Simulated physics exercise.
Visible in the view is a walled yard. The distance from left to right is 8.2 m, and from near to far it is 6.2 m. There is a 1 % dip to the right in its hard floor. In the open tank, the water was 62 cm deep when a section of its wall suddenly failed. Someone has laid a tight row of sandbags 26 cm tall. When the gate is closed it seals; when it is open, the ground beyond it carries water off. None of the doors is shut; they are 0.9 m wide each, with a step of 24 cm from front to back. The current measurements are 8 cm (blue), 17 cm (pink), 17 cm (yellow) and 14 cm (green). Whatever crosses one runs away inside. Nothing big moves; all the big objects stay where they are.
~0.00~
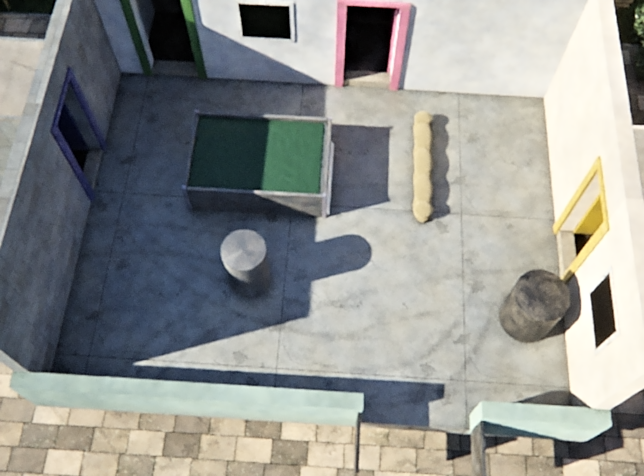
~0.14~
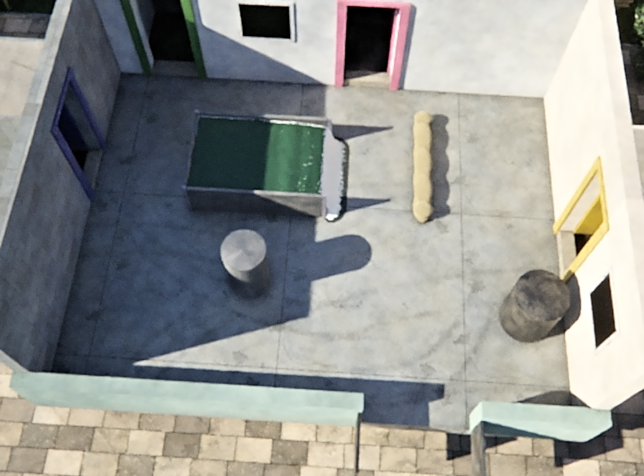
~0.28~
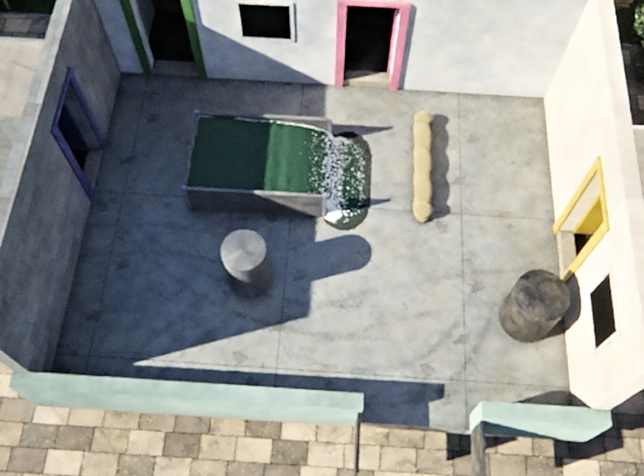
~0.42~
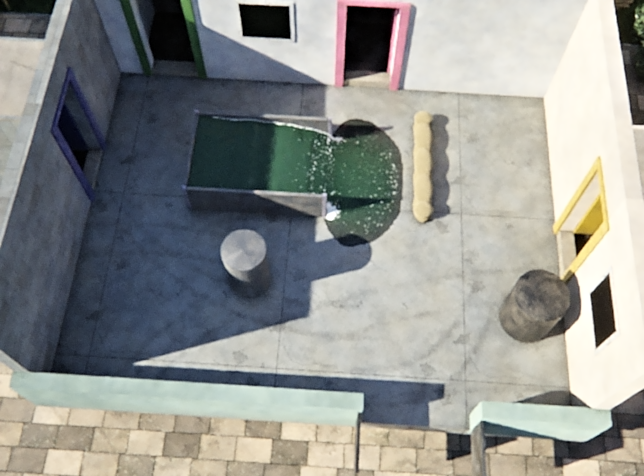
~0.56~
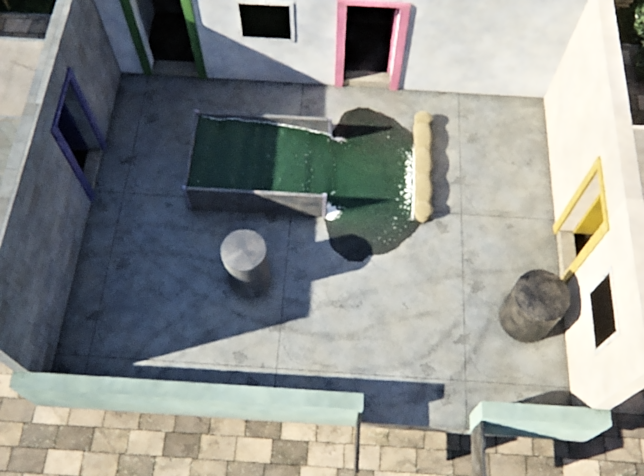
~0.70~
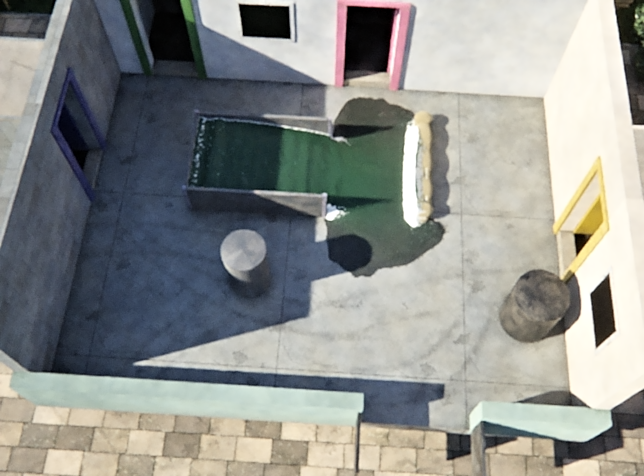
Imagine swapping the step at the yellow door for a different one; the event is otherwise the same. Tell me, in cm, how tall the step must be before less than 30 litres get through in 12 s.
It would have to be roughly 8 cm high.
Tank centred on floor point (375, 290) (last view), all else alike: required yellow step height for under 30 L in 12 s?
About 28 cm.
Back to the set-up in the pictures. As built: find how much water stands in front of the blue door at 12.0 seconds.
Depth: Near 1.5 cm.
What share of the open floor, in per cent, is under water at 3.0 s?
Approximately 50 %.
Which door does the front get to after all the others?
That would be the blue door.
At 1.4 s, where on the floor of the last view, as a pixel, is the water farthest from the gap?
(523, 269).
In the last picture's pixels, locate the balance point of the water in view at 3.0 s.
The centre of all the water is around (384, 195).
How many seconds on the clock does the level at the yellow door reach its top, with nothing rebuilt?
Crest at t of about 6.0 s.
After 1.4 s water covers 20 % of the floor, deepest (40 cm) near (398, 188); it has not reached the yellow door.
After 3.0 s water covers 50 % of the floor, deepest (28 cm) near (400, 91); 12 cm at the yellow door, 0 litres in over its 17 cm step.
After 12.0 s water covers 90 % of the floor, deepest (8 cm) near (540, 100); 6 cm at the yellow door, 0 litres in over its 17 cm step.
At the yellow door as built, the water arrived by 2.0 s and peaked near 13 cm at 6.0 s.
With a step of 6.5 cm, 52 litres would have come in within the 12 s; with 10 cm, 11 litres. So under 30 litres takes about 8 cm.
